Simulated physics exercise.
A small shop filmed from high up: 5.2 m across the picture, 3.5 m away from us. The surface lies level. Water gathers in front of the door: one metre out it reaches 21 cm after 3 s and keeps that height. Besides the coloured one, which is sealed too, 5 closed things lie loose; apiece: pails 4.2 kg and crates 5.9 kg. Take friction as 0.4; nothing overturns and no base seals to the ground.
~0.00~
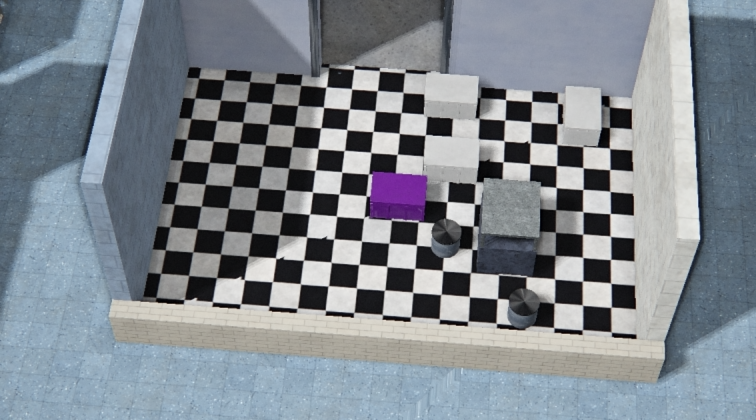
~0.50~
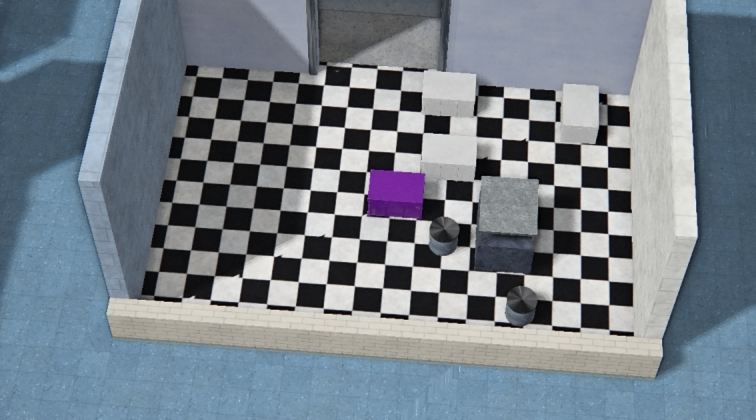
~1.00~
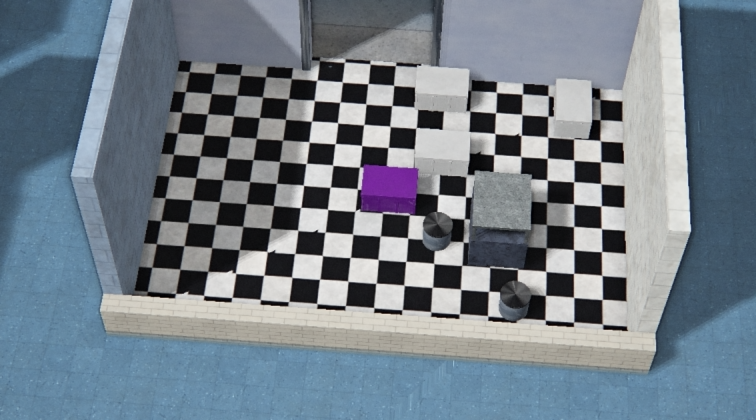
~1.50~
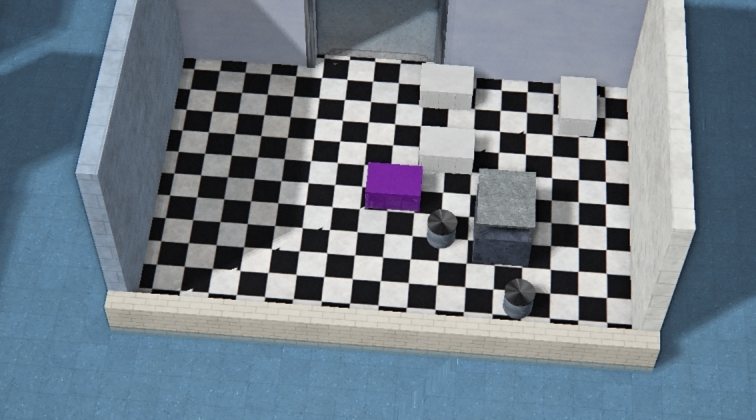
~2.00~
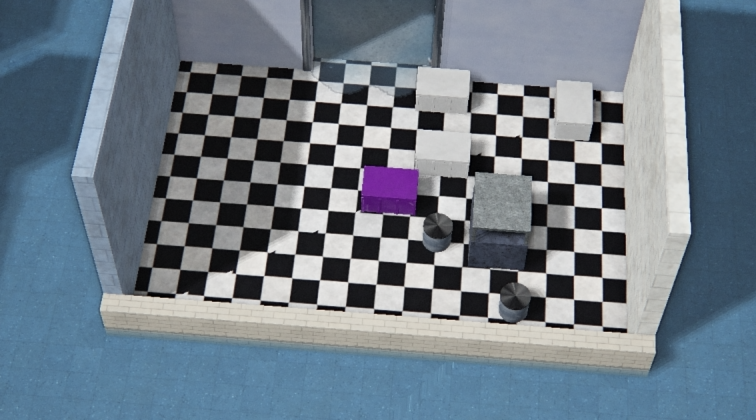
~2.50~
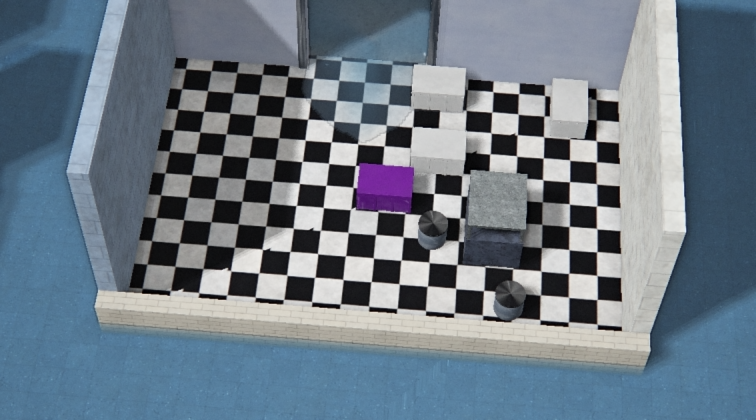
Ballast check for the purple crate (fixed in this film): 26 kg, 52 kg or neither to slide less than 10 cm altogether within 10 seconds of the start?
Verdict: Only the larger load is enough.
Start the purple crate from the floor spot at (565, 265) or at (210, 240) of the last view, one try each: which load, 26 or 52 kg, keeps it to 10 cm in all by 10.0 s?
In that order: The smaller is enough; it takes the larger.
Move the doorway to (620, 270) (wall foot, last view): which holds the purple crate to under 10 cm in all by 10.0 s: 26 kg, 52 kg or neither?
In that case the smaller load will do.
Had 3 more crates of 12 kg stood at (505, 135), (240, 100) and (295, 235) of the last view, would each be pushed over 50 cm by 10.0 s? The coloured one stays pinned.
In that order: Less, less, past it.
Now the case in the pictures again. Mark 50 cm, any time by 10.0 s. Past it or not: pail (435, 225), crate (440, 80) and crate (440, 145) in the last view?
In that order: Under, past it, more.
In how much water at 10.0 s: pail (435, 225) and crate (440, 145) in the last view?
About 8 and 4 cm.
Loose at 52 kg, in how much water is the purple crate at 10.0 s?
About 10 cm.
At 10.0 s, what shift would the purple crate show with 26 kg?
Roughly 120 cm.
After 3.5 s the purple crate would be 1 cm from its start with 26 kg and 0 cm from its start with 52 kg; 5 cm of water round it then.
After 4.5 s the purple crate would be 31 cm from its start with 26 kg and 0 cm from its start with 52 kg; 6 cm of water round it then.
After 7.0 s the purple crate would be 65 cm from its start with 26 kg and 0 cm from its start with 52 kg; 6 cm of water round it then.
After 10.0 s the purple crate would be 114 cm from its start with 26 kg and 0 cm from its start with 52 kg; 10 cm of water round it then.
